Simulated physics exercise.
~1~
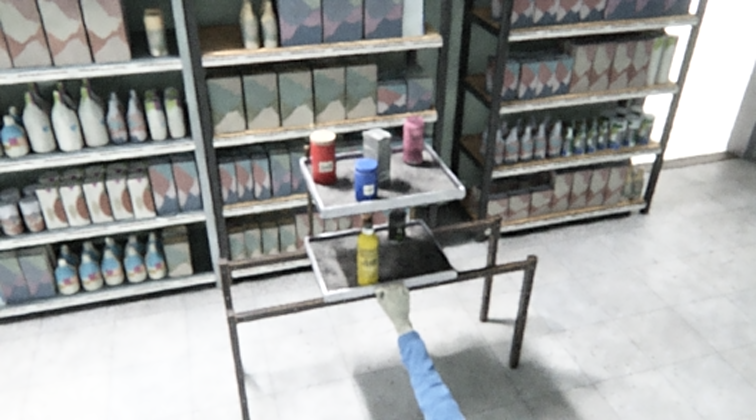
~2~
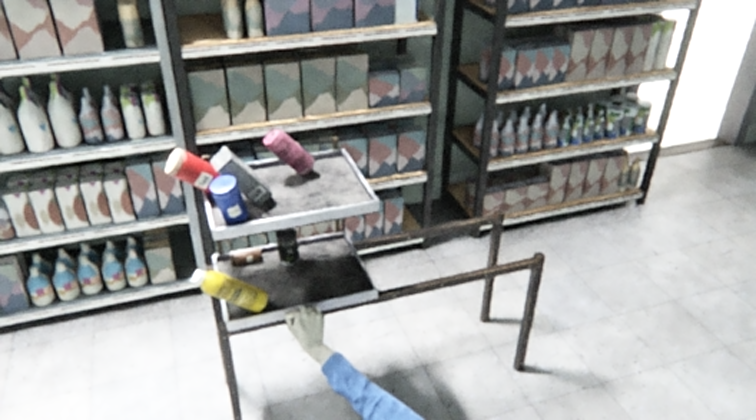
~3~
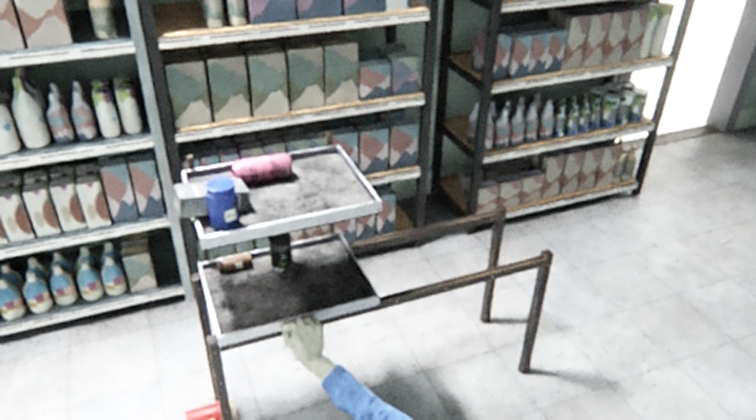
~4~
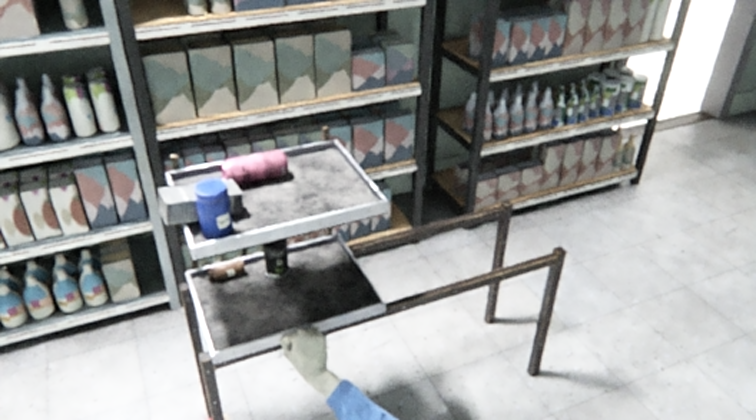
A two-level tray slides left, tipping several containers as the red and yellow ones fall off.
